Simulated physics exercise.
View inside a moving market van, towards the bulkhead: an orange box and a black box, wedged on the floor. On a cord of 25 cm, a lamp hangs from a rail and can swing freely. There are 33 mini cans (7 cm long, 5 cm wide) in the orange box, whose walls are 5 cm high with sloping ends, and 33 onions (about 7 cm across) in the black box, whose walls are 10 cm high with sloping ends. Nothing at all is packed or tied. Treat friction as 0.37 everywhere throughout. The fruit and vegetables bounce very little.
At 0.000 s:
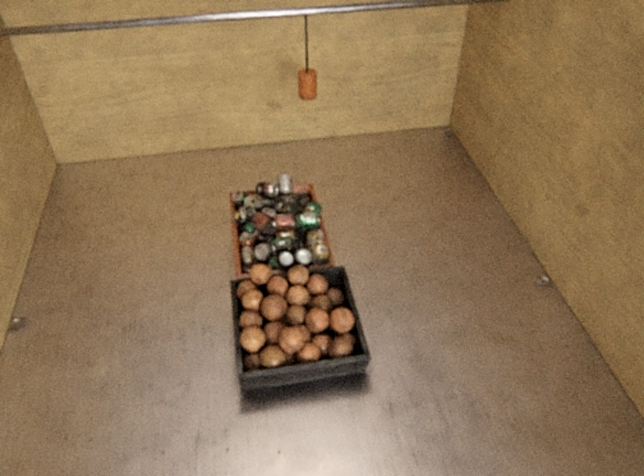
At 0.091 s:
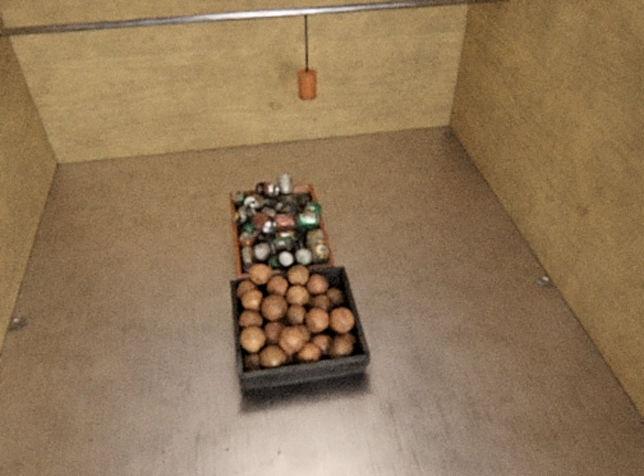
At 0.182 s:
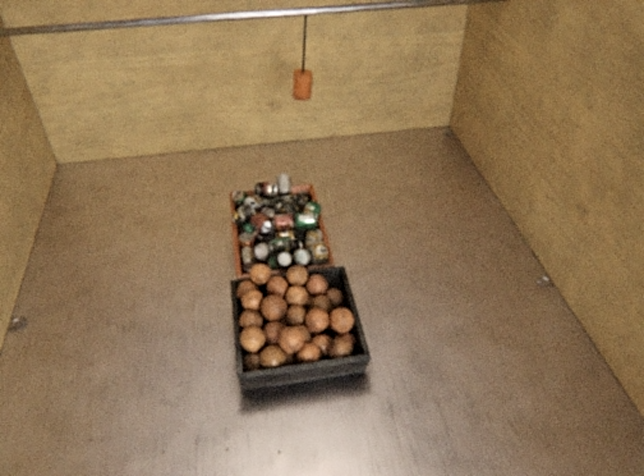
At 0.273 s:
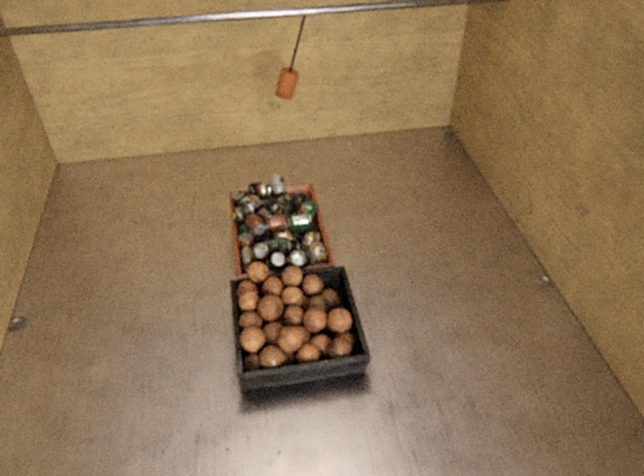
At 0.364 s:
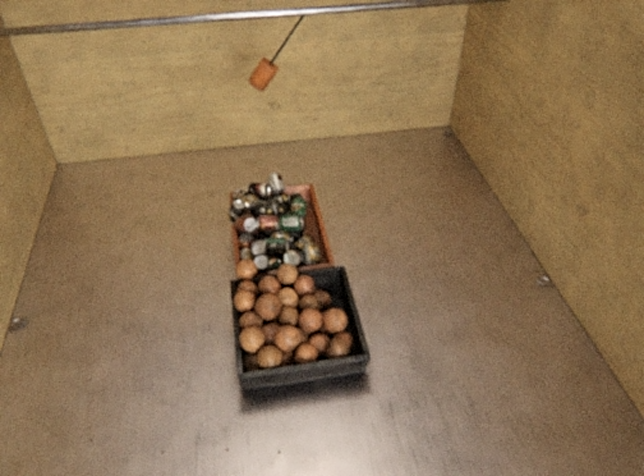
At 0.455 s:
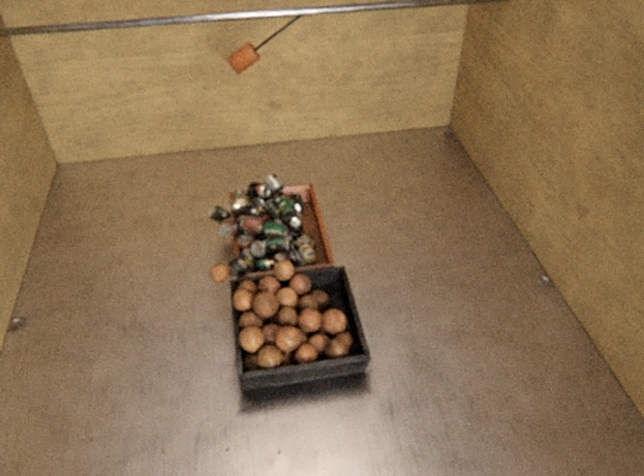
A hanging orange lamp swings left, further and further, above two boxes that stay still on the floor, while cans in the orange box and brown onions in the black box shift left, and a few tumble over the side.
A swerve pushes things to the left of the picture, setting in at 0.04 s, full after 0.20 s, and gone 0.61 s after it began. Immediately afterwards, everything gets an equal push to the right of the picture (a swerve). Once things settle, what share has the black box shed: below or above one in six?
The spill stays below one in six.
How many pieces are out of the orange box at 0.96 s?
About, orange box: 8.
After 0.68 s, the orange box is down by 7 of 33 and the black box is down by 2 of 33.
After 0.96 s, the orange box is down by 8 of 33 and the black box is down by 2 of 33.
After 1.36 s, the orange box is down by 11 of 33 and the black box is down by 2 of 33.
Final count (at 1.86 s), the orange box is down by 11 of 33 and the black box is down by 2 of 33. Asked share, 2 of 33, 6 per cent.
